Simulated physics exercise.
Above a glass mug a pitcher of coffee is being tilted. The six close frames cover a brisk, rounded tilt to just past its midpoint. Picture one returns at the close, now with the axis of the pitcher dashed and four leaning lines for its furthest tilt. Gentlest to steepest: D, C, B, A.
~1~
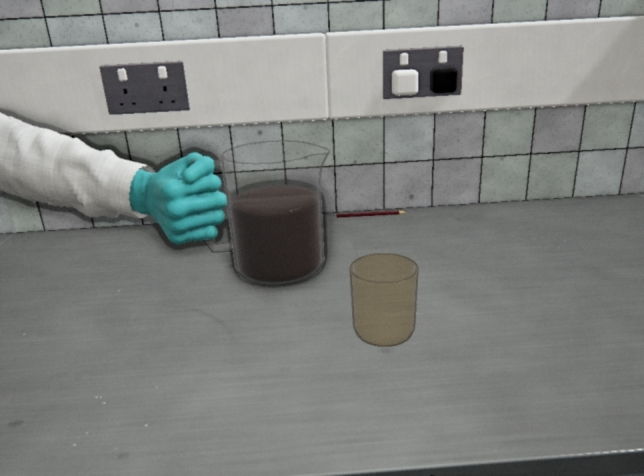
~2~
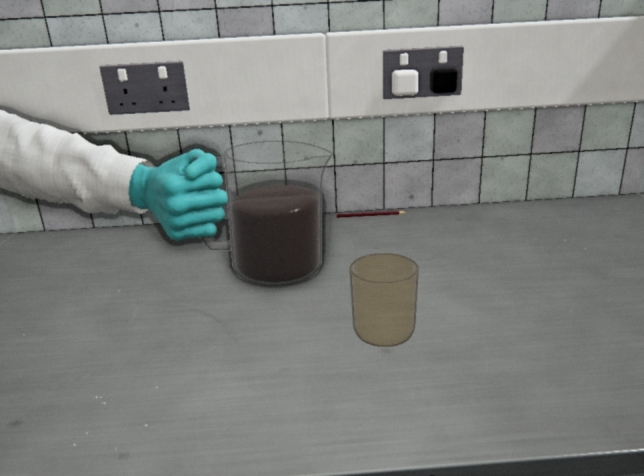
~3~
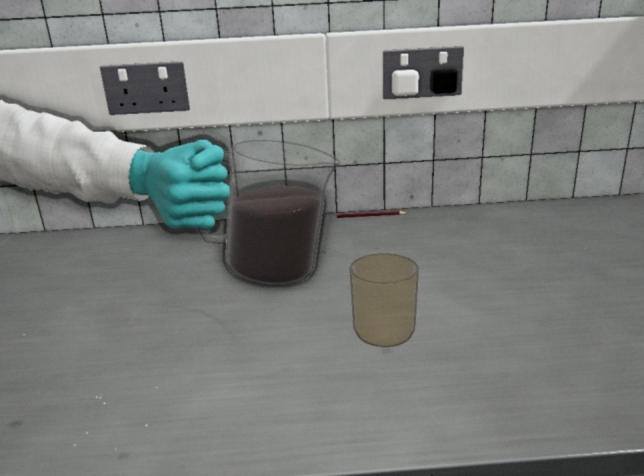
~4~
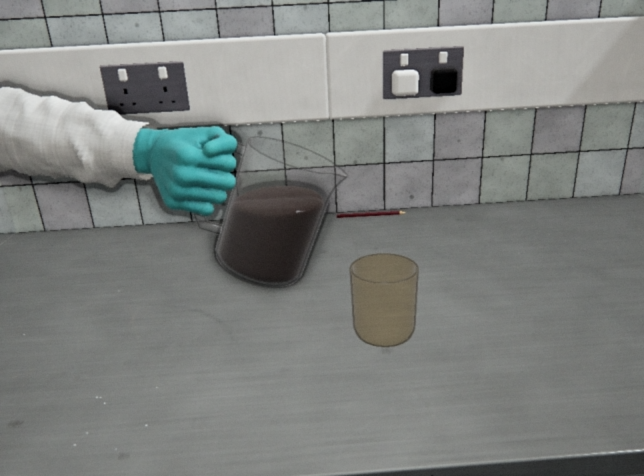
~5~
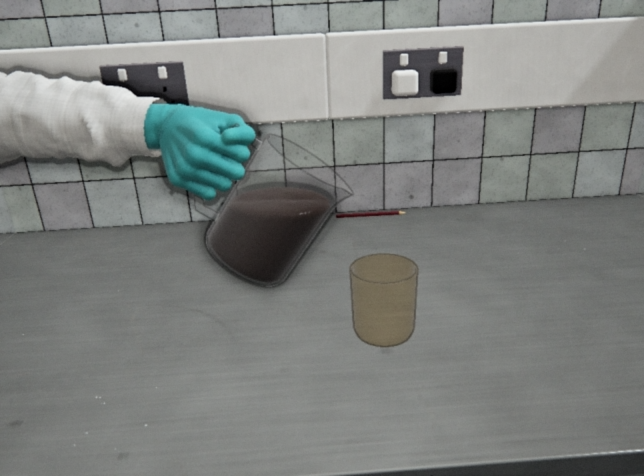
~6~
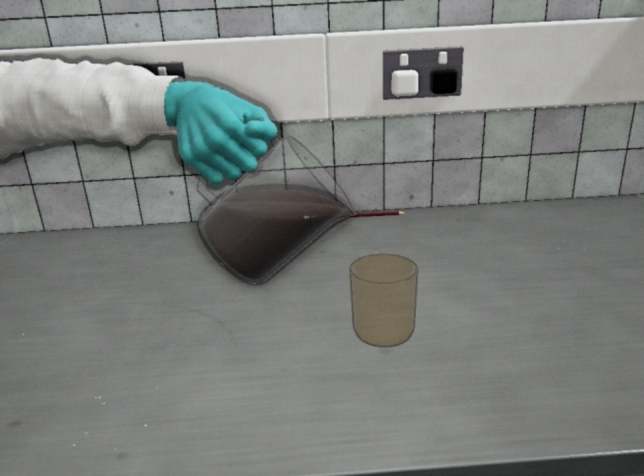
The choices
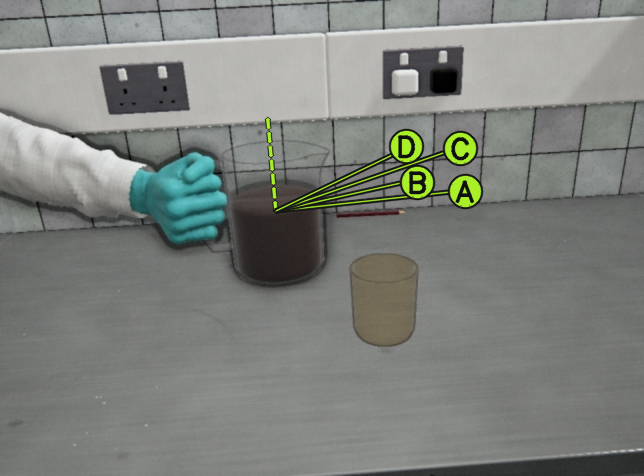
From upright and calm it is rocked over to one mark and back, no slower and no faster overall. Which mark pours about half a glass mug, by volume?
Choose D.
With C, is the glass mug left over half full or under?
Over half.
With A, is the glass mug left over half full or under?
Over half.
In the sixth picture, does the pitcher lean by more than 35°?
Yes, it does.
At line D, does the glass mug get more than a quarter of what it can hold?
Yes, clearly.
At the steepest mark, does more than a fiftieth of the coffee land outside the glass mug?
Yes.
In lime, A at (448, 192); B at (399, 183); C at (443, 152); D at (391, 155).
With A, the glass mug ends with about 91 % of what it can hold; 19 % of the coffee is spilt.
With B, the glass mug ends with about 83 % of what it can hold; 10 % of the coffee is spilt.
With C, the glass mug ends with about 74 % of what it can hold.
With D, the glass mug ends with about 51 % of what it can hold.
